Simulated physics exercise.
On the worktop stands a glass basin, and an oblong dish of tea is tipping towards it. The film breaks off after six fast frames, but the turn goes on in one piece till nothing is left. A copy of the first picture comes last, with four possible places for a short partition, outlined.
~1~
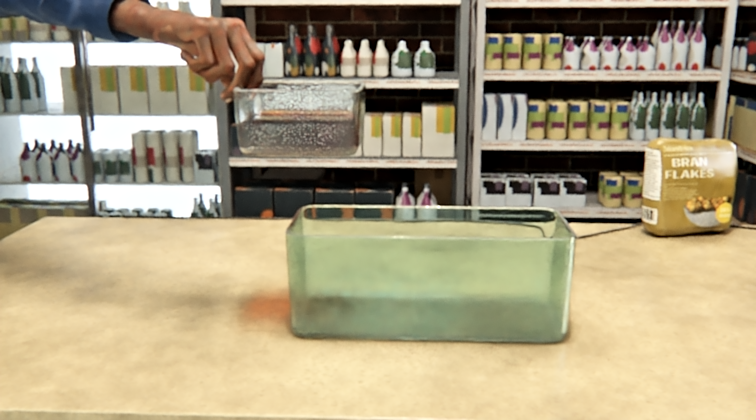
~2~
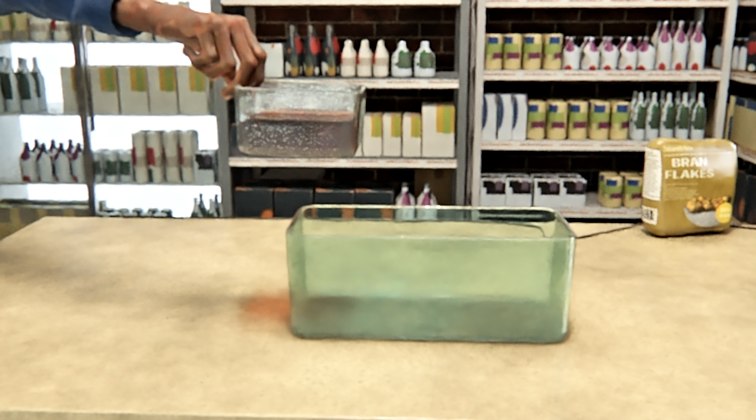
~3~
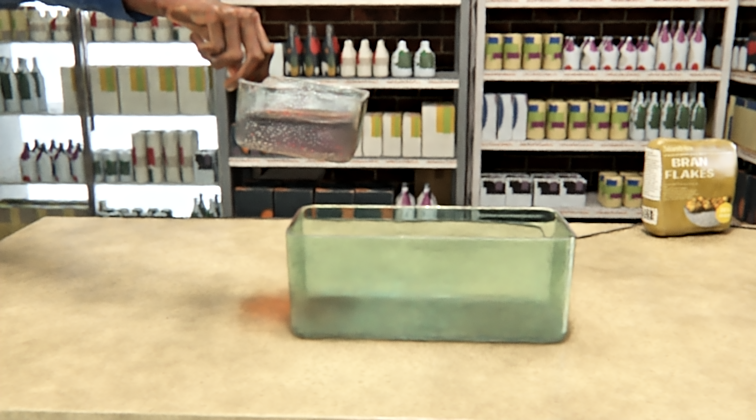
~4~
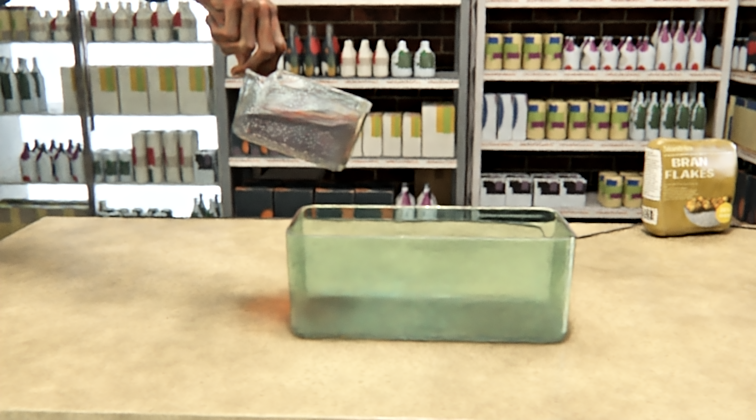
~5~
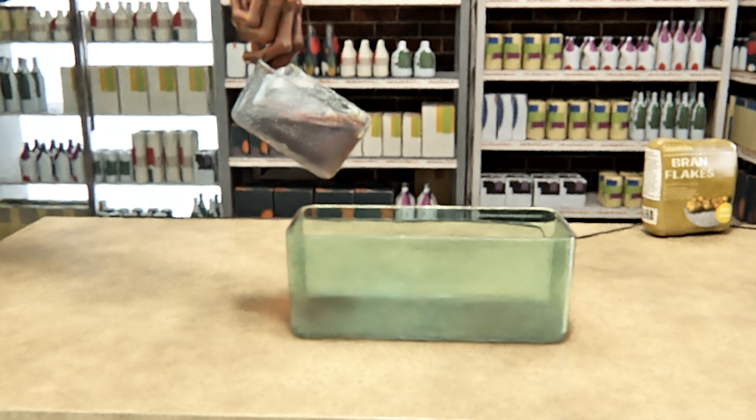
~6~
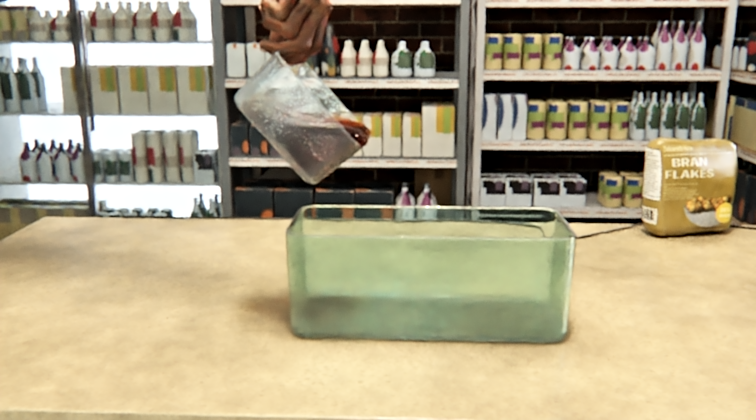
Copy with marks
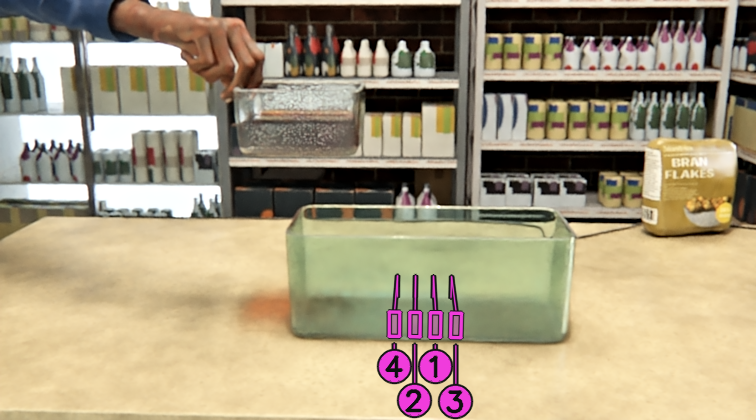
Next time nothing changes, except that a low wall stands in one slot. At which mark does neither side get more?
Place 4 does it best.
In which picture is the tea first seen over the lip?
Picture 6.
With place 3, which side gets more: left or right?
More ends on the left.
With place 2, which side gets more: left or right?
The left side.
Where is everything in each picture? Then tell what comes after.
Upright, lip at (360, 85); basin from (292, 334) to (566, 339); nothing has left yet, in the first frame.
Tipped about 2°, lip at (361, 88); nothing has left yet, in the second frame.
Tipped about 9°, lip at (364, 95); nothing has left yet, in the third frame.
Tipped about 19°, lip at (367, 107); nothing has left yet, in the fourth frame.
Tipped about 33°, lip at (368, 122); nothing has left yet, in the fifth frame.
Tipped about 48°, lip at (364, 139); tea is over the lip, down to (364, 139), in the sixth frame.
In magenta, 1 at (435, 344); 2 at (414, 344); 3 at (455, 345); 4 at (394, 344).
If 1 is chosen, about 69 % ends left of the wall and 25 % right of it; 6 % is lost outside.
If 2 is chosen, about 71 % ends left of the wall and 25 % right of it; 4 % is lost outside.
If 3 is chosen, about 76 % ends left of the wall and 20 % right of it; 5 % is lost outside.
If 4 is chosen, about 50 % ends left of the wall and 48 % right of it.
